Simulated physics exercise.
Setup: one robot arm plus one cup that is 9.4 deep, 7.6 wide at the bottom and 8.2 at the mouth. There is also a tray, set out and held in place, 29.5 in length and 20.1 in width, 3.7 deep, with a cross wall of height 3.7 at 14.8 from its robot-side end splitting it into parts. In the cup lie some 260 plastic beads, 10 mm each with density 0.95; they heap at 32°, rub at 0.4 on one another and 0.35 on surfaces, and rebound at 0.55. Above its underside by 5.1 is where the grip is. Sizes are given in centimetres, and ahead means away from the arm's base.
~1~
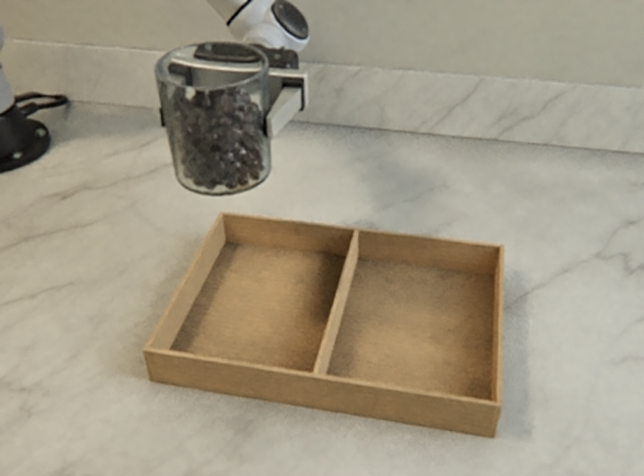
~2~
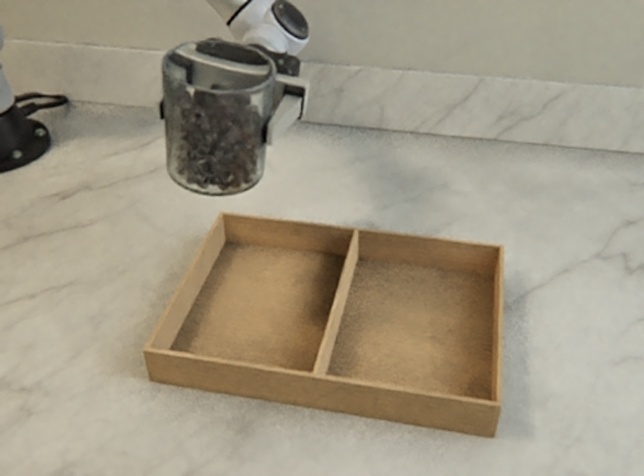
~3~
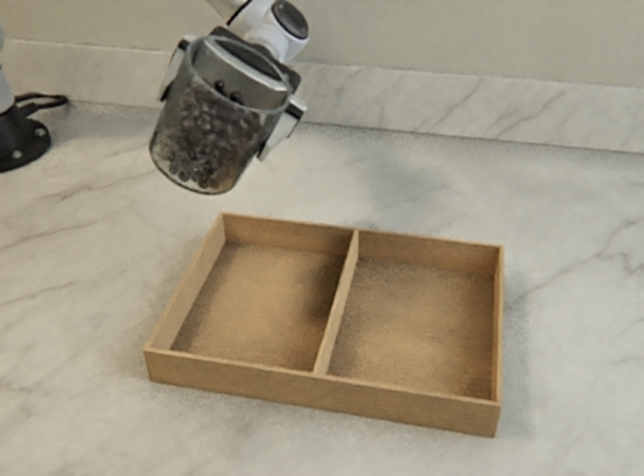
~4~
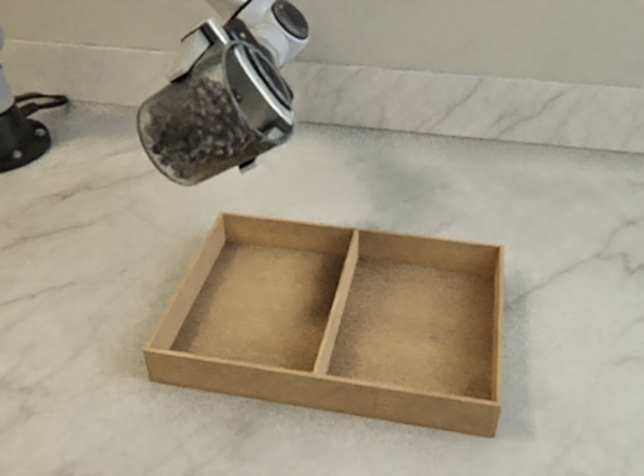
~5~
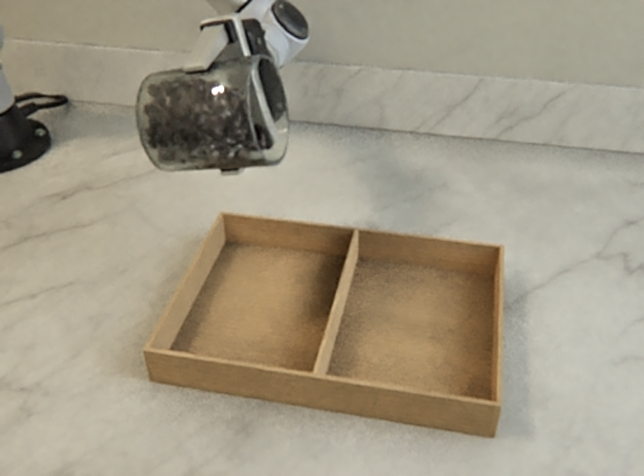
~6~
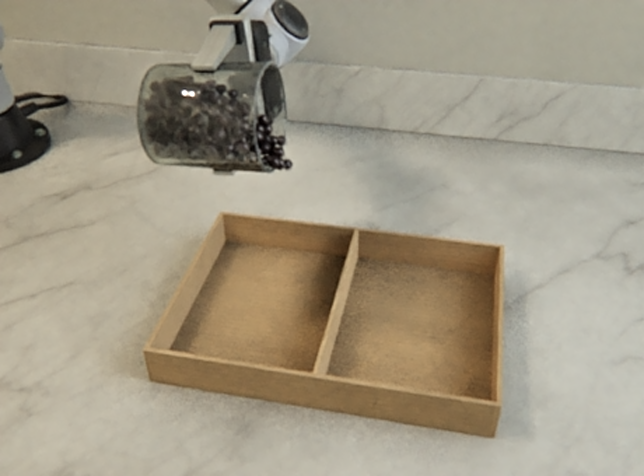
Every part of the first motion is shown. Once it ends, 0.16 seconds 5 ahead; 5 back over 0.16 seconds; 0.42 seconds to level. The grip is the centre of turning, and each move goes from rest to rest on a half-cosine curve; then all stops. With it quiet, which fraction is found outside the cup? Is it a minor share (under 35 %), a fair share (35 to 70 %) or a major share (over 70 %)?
It is a fair share.
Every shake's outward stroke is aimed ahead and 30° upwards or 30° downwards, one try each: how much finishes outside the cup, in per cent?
55 and 40 %.
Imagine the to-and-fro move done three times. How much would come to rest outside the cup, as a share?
85 per cent or so.
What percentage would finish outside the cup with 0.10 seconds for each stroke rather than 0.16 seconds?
I'd expect close to 85 per cent then.
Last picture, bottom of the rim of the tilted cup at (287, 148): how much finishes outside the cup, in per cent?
About 20 per cent.
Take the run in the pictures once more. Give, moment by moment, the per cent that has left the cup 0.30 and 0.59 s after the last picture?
I'd put it near 35 percent first and near 50 percent later.
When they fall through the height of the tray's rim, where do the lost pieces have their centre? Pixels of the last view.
Near (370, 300).
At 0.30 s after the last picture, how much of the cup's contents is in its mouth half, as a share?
Roughly 75 %.
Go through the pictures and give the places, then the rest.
The first picture shows cup middle at (218, 121), level; upper third of the load around (220, 121), from x 175 to 260, top at y 90; 260 in the cup.
The second picture shows cup middle at (218, 121), tilted 8° forward; upper third of the load around (214, 119), from x 175 to 260, top at y 90.
The third picture shows cup middle at (216, 120), tilted 30° forward; upper third of the load around (200, 116), from x 165 to 255, top at y 85.
The fourth picture shows cup middle at (214, 119), tilted 56° forward; upper third of the load around (192, 105), from x 150 to 245, top at y 80.
The fifth picture shows cup middle at (213, 117), tilted 78° forward; upper third of the load around (190, 102), from x 150 to 260, top at y 80.
The sixth picture shows cup middle at (213, 116), tilted 86° forward; upper third of the load around (186, 106), from x 150 to 285, top at y 80; 260 in the cup.
Then, 0.30 s after the last picture, tilted 86° forward, highest piece 22 above the table; 164 in the cup, 11 in the far-side part, 2 in the robot-side part, 83 in flight or on a rim.
Then, 0.59 s after the last picture, tilted 24° forward, highest piece 24 above the table; 124 in the cup, 90 in the far-side part, 43 in the robot-side part, 1 on the table or floor, 2 in flight or on a rim.
Then, 0.94 s after the last picture, level, highest piece 22 above the table; 124 in the cup, 92 in the far-side part, 43 in the robot-side part, 1 on the table or floor.
Then, 1.99 s after the last picture, level, highest piece 22 above the table; 124 in the cup, 92 in the far-side part, 43 in the robot-side part, 1 on the table or floor.
Final count, 124 in the cup, 92 in the far-side part, 43 in the robot-side part, 1 on the table or floor. That is 52 % outside the cup.
